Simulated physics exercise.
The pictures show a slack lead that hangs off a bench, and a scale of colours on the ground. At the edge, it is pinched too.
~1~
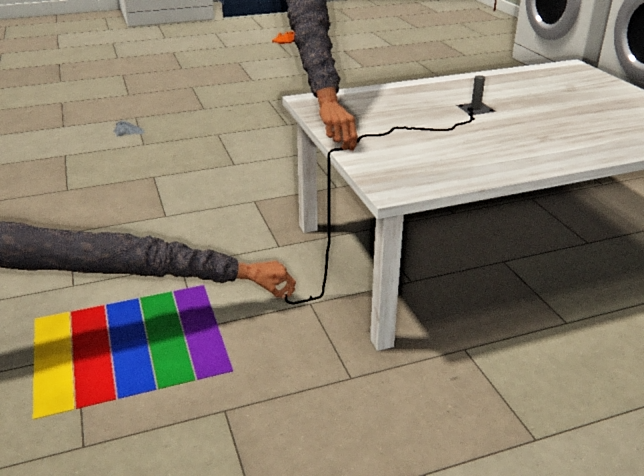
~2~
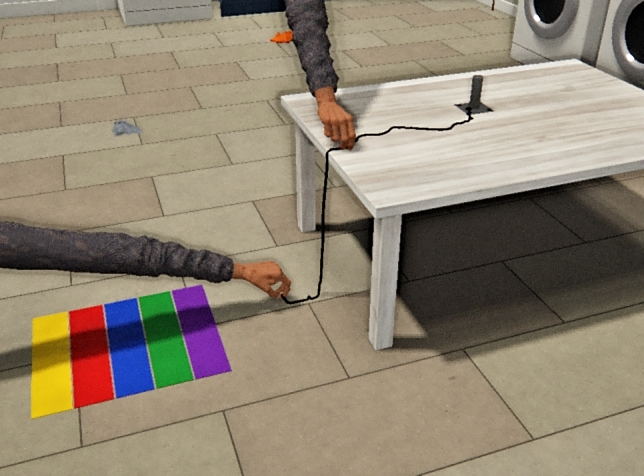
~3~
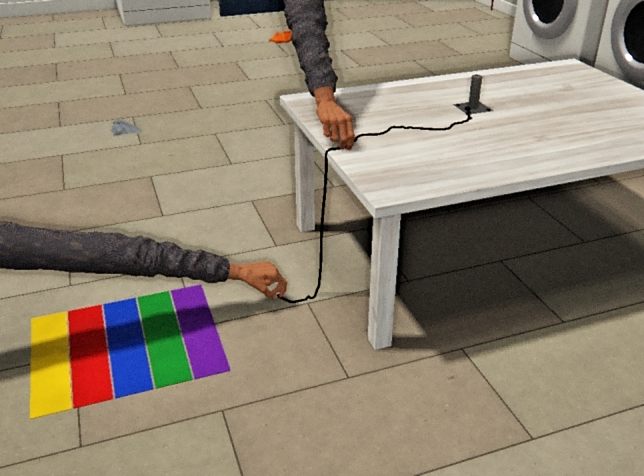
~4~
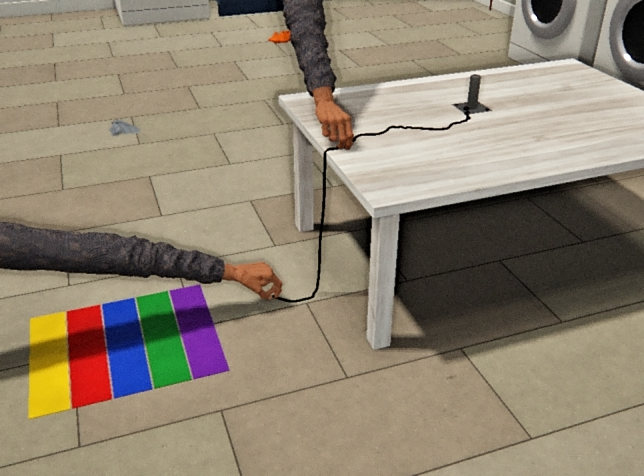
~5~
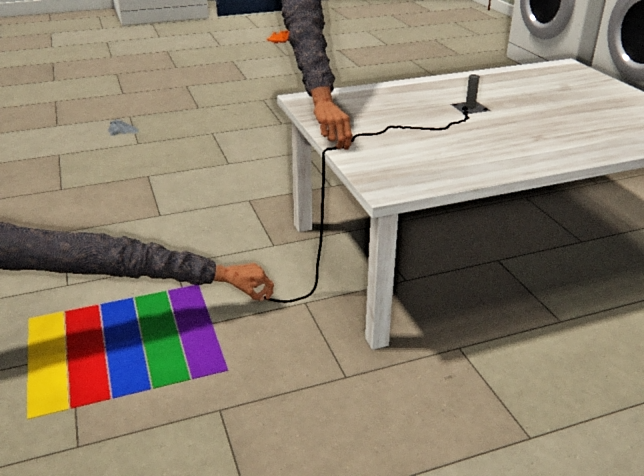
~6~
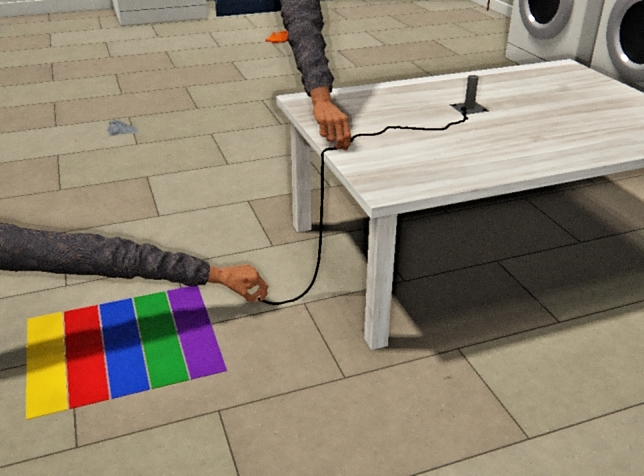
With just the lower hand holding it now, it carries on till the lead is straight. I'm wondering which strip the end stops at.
It stops at the blue strip.
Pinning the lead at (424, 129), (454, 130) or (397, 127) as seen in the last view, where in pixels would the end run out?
Per try (px, approx.): (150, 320); (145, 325); (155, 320).
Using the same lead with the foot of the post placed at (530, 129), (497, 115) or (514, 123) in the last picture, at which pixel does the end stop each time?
Somewhere near (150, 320), (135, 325) and (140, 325), in that order.
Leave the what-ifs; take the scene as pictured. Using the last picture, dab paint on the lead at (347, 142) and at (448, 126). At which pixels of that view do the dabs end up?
They go to (315, 156) and to (420, 121).
Early on, end near (192, 313); over purple.
Midway, end near (145, 323); over green.
At the end of the slack, end near (117, 329); over blue. The blue one.
